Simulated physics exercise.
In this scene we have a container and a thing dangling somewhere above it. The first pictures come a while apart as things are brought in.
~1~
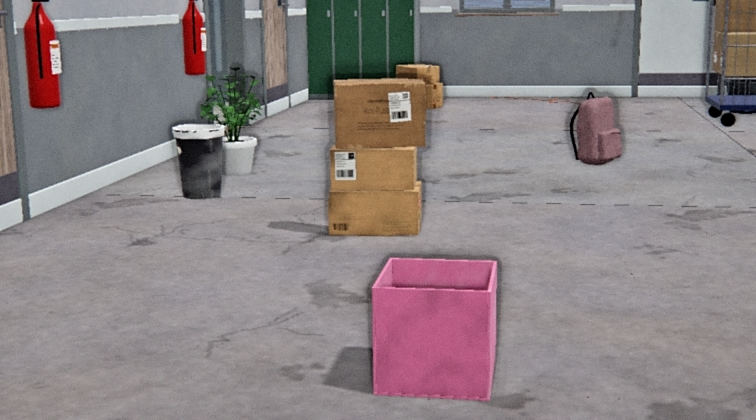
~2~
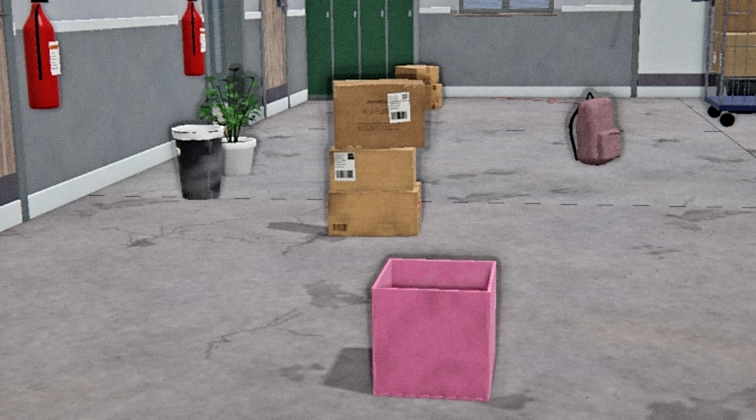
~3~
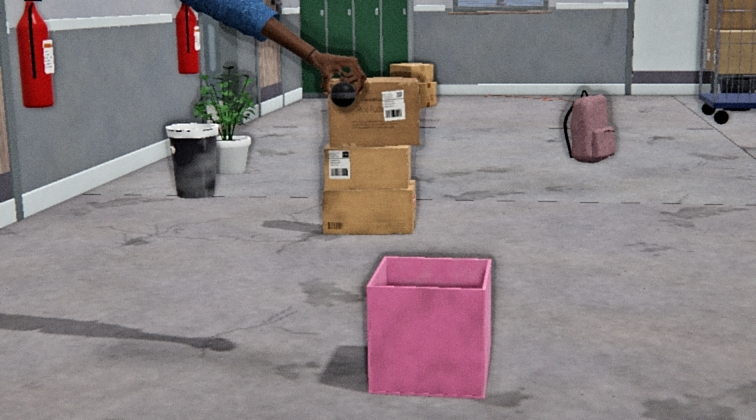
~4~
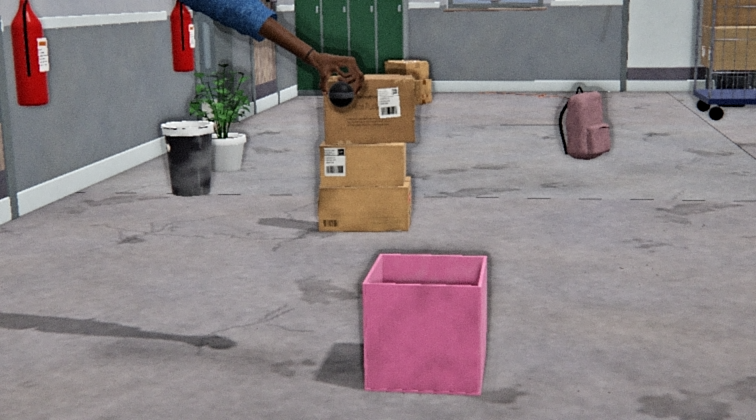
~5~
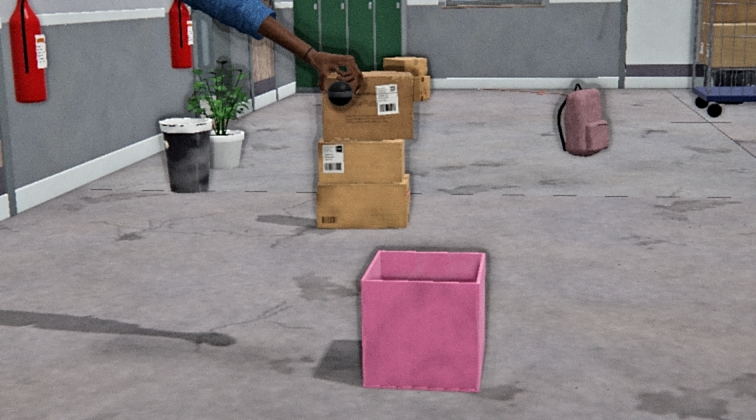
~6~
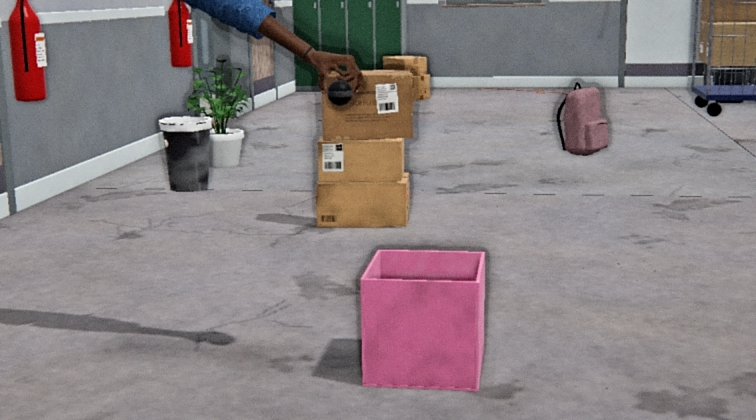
A dark-skinned hand in a blue sleeve came in from the upper left holding a small black ball, then held it nearly still in front of stacked cardboard boxes, above and behind an open pink box.
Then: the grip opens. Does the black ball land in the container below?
What happens is that the black ball lands off to the side.
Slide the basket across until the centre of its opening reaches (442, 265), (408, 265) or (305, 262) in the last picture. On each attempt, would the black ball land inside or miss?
So, taking them in order, it fails to go in, it fails to go in and it drops in.
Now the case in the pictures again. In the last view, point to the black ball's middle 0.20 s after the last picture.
Its centre should be near (341, 139).
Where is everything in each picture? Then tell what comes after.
Basket (437, 326), in the first frame.
Basket (437, 327), in the second frame.
Still on the way; black ball (343, 94); basket (432, 324), in the third frame.
Still on the way; black ball (341, 95); basket (428, 321), in the fourth frame.
Still on the way; black ball (340, 93); basket (426, 318), in the fifth frame.
In place, still held; black ball (340, 93); basket (426, 317), in the sixth frame.
Then, 0.20 s later than the last frame, black ball dropping near (341, 139).
Then, 0.34 s later than the last frame, black ball dropping near (344, 250).
When it is over, the black ball falls beside it, near (346, 353).
